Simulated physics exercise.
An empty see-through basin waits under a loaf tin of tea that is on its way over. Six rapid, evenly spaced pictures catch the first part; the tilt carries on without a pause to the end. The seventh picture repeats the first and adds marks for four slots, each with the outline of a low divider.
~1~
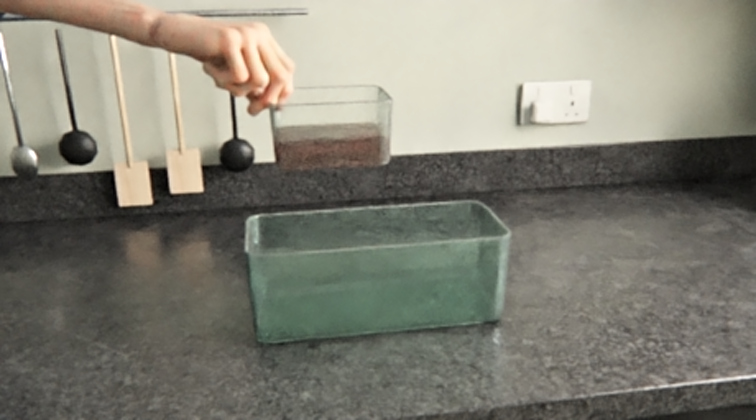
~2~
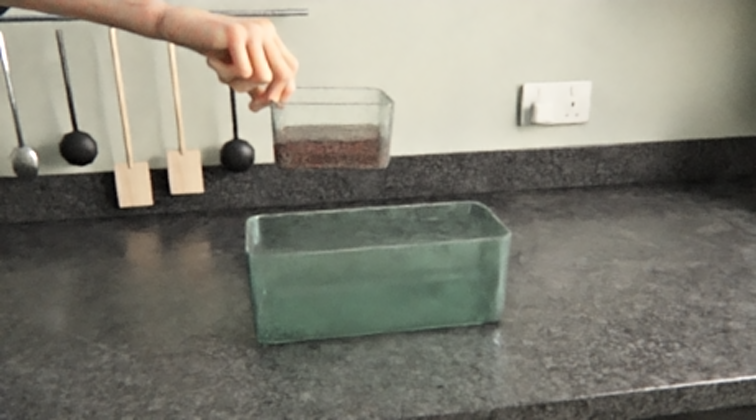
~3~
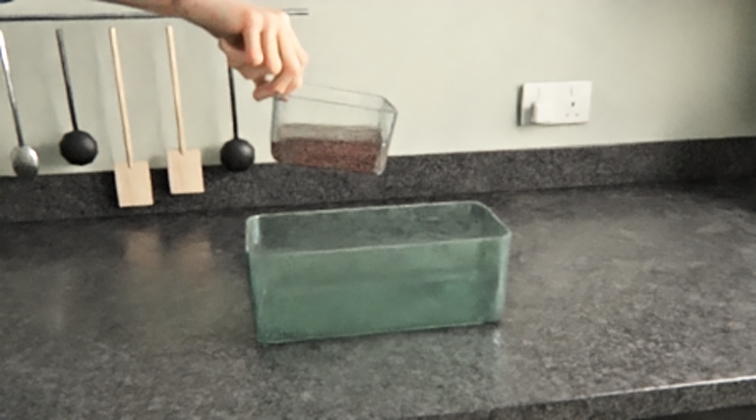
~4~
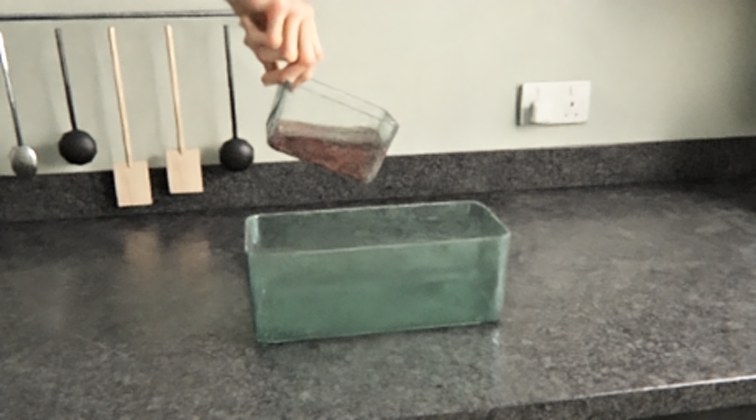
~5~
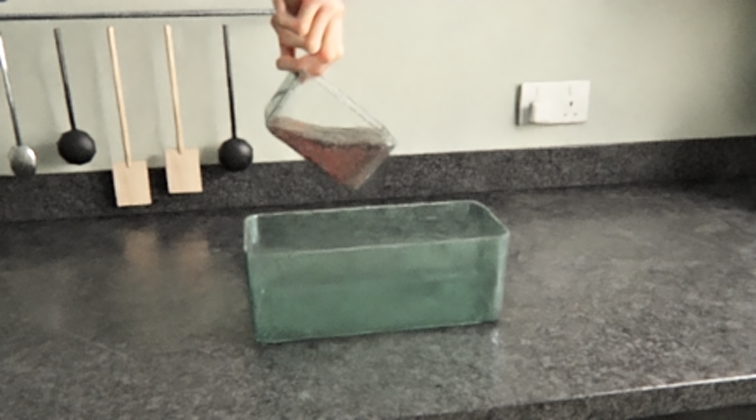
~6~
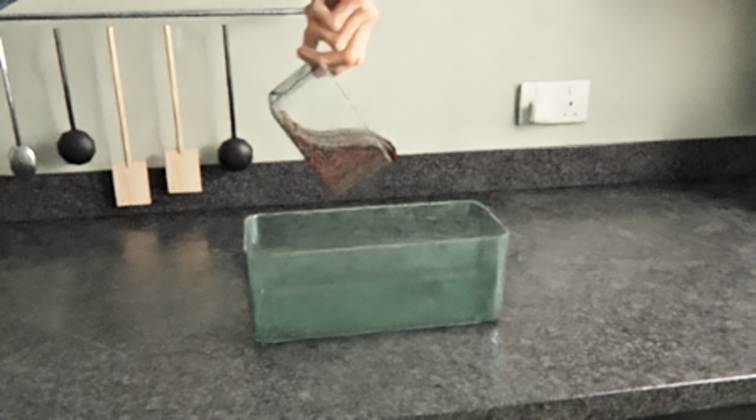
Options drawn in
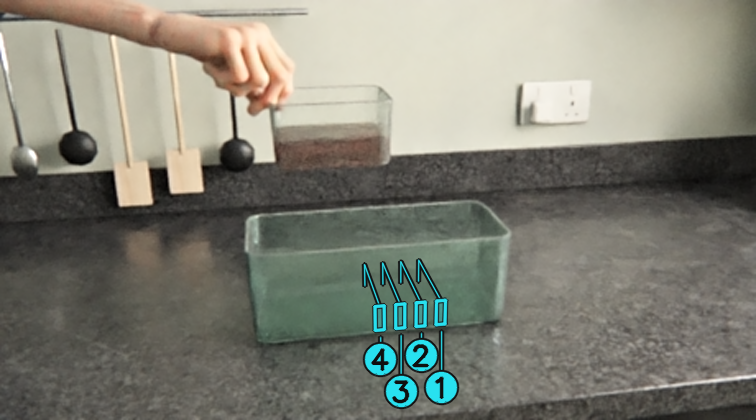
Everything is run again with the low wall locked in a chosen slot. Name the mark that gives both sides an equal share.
2 beats the others.
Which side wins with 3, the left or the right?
More ends on the right.
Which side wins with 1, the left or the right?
The left side.
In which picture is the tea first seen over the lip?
Picture 6.
On the marked copy, 1 at (441, 331); 2 at (421, 333); 3 at (401, 335); 4 at (380, 337).
For position 1, about 84 % ends left of the wall and 13 % right of it.
For position 2, about 44 % ends left of the wall and 55 % right of it.
For position 3, about 13 % ends left of the wall and 85 % right of it.
For position 4, about 9 % ends left of the wall and 90 % right of it.
